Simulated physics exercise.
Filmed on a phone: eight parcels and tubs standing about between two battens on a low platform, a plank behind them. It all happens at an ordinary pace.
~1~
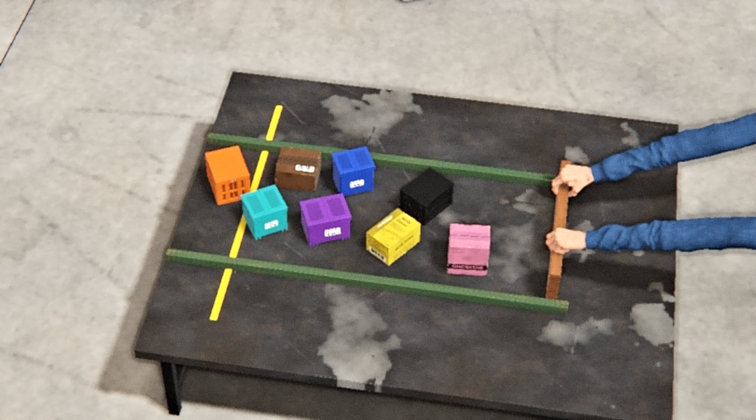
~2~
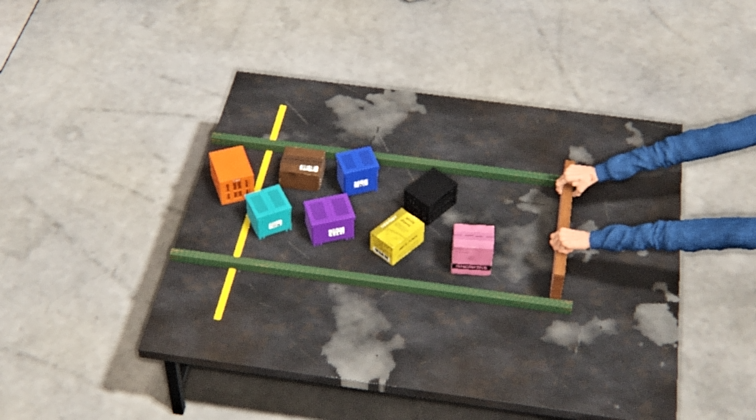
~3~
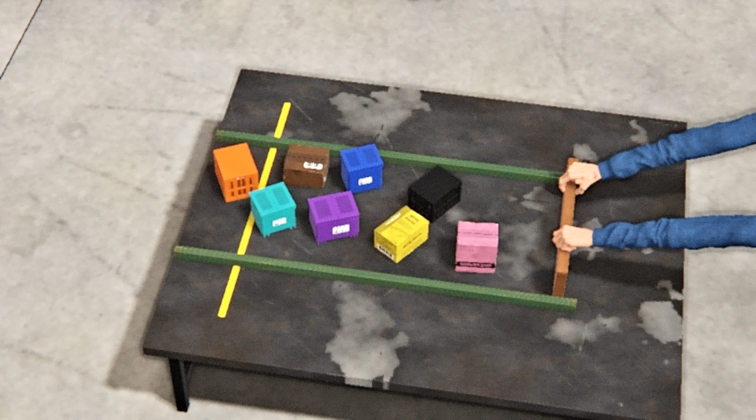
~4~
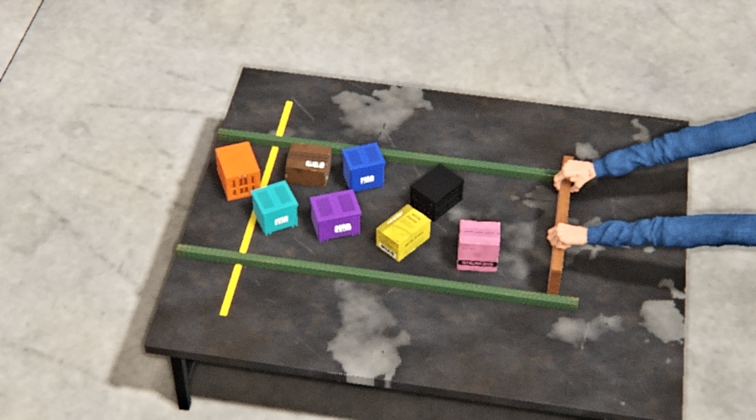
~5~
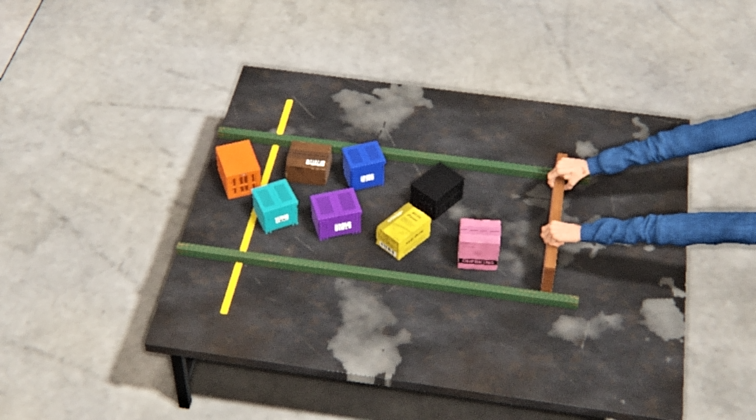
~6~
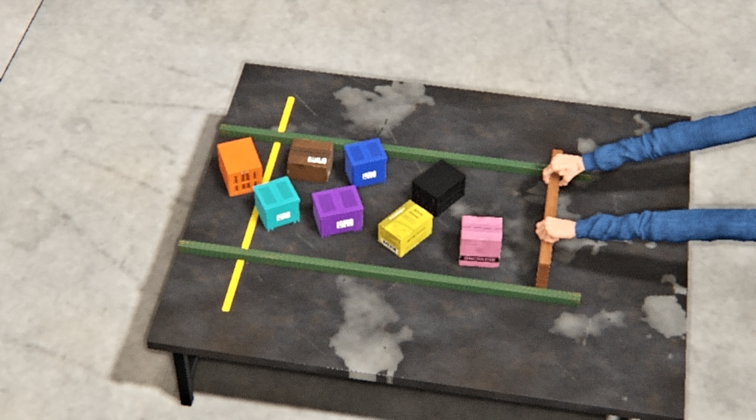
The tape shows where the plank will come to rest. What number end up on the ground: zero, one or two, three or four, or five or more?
The number that fall off is three or four.
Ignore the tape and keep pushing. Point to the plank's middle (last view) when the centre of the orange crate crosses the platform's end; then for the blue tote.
At (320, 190) for the orange crate; at (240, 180) for the blue tote.
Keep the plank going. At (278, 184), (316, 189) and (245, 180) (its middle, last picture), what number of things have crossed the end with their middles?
It would be 4, 2 and 5.
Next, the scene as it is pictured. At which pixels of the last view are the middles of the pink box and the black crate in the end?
The pink box stops around (232, 208); the black crate around (249, 171).
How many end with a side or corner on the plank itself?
In contact: 2.
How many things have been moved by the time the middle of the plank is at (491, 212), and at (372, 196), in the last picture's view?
At the one place 1, at the other 7.
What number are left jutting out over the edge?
It comes to 2.
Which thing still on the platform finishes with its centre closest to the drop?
Foremost is the yellow box.
Soon after, none off yet; orange crate at rest near (240, 167); turquoise tote at rest near (277, 204); brown box at rest near (310, 161).
Then, none off yet; orange crate at rest near (240, 167); turquoise tote moved about its own width near (248, 200); brown box moved a little near (303, 159).
Further on, none off yet; orange crate moved about its own width near (199, 160); turquoise tote tipped well over near (172, 199); brown box moved well along near (237, 145).
At rest, the number that fall off is three or four; fallen, purple tote, brown box, turquoise tote and orange crate.
